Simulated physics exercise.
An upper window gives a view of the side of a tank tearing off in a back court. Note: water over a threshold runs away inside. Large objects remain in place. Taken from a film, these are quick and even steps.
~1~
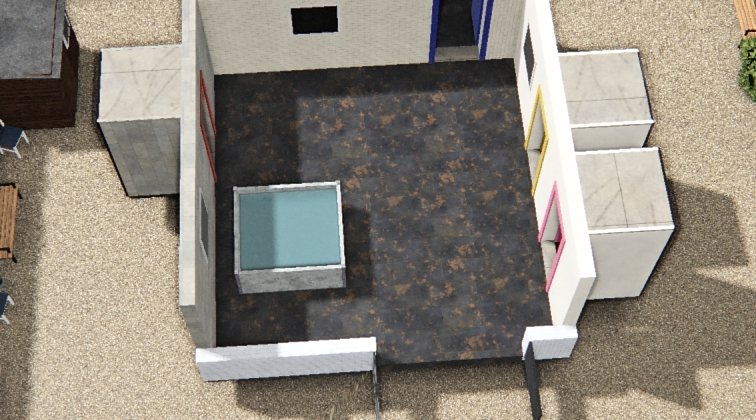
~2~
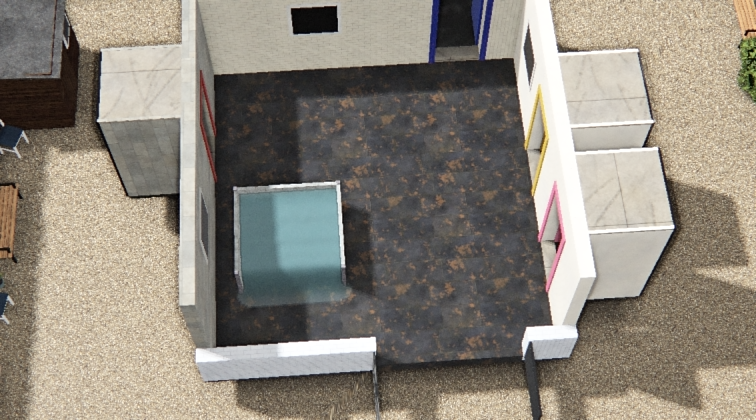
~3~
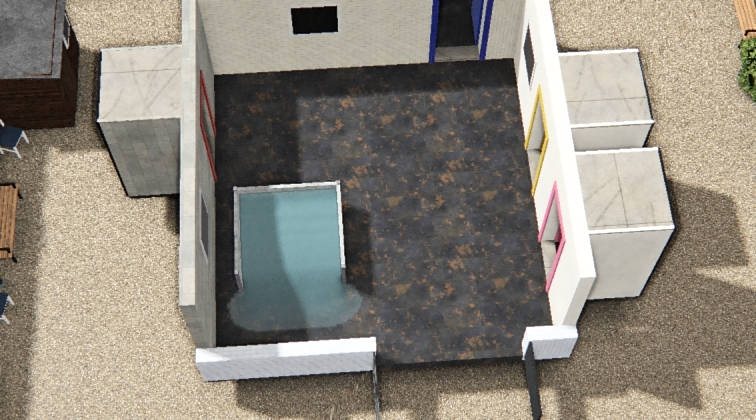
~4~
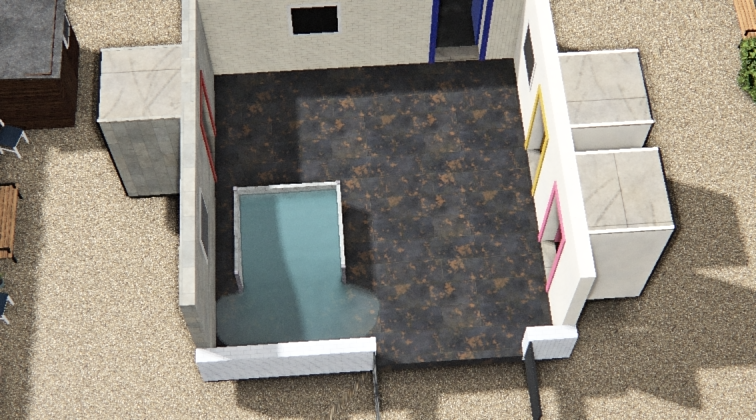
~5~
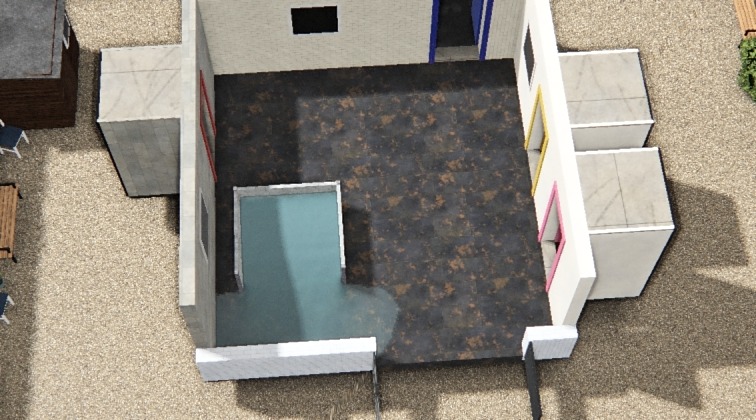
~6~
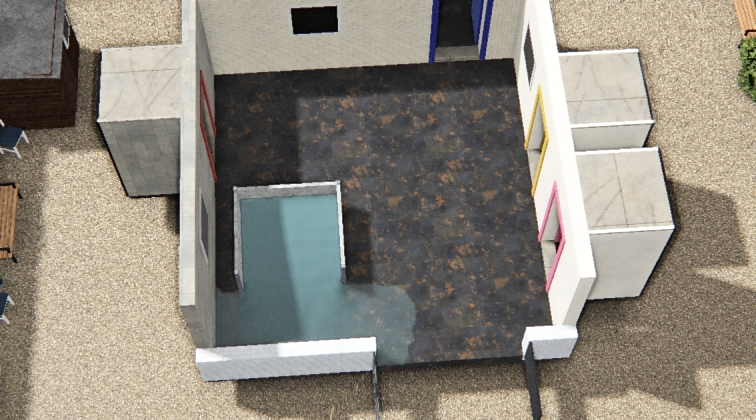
A walled court with a dark, rust-flecked floor and pale walls lies open to the sky on sandy ground, seen from high above by a still camera. A pale-rimmed tank of blue-green water sits at lower left, with red trim on the left wall, blue at the back, yellow and pink on the right. The tank's near side gives way, and water pours toward the low white front wall, then spreads rightward along it.
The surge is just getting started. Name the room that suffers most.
Pink.
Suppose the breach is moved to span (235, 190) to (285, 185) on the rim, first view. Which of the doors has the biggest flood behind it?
Most of it gets in at the one in red.
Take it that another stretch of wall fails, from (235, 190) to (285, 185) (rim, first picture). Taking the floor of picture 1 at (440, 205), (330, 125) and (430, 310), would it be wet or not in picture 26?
The first spot is left untouched, the second soaked through, the third left untouched.
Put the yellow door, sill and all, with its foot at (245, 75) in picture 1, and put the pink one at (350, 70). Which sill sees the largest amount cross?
That would be the yellow-painted one.
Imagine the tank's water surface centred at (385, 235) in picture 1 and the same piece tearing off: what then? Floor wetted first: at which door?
It's the door marked red.
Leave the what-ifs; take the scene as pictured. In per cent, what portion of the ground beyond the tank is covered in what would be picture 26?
I'd guess some 55 per cent.
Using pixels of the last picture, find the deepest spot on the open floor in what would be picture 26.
That spot is close to (224, 78).
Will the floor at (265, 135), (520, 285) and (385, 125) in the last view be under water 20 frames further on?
Taking them one at a time, they come out soaked, soaked, high and dry.
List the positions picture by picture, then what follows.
Still water in the open tank at (289, 229), in the first picture.
The front is at (346, 294), out from the gap at (292, 282), in the second picture.
Water pours out at (292, 282) and has run to (357, 303), in the third picture.
Water pours out at (292, 283) and has run to (366, 330), in the fourth picture.
Water pours out at (292, 283) and has run to a hidden place, in the fifth picture.
The front is at a hidden place, out from the gap at (292, 283), in the sixth picture.
A moment on, water covers 15 % of the floor; blue door not reached, red door not reached, yellow door not reached, pink door not reached.
Next, water covers 35 % of the floor; blue door not reached, red door not reached, yellow door not reached, pink door not reached.
Then, water covers 55 % of the floor; blue door not reached, red door a trickle in, yellow door wet at the sill, nothing in, pink door some in.
Later, water covers 80 % of the floor; blue door wet at the sill, nothing in, red door some in, yellow door a trickle in, pink door some in.
In the end, water covers 95 % of the floor; blue door wet at the sill, nothing in, red door some in, yellow door some in, pink door some in; the pink door has let in the most.
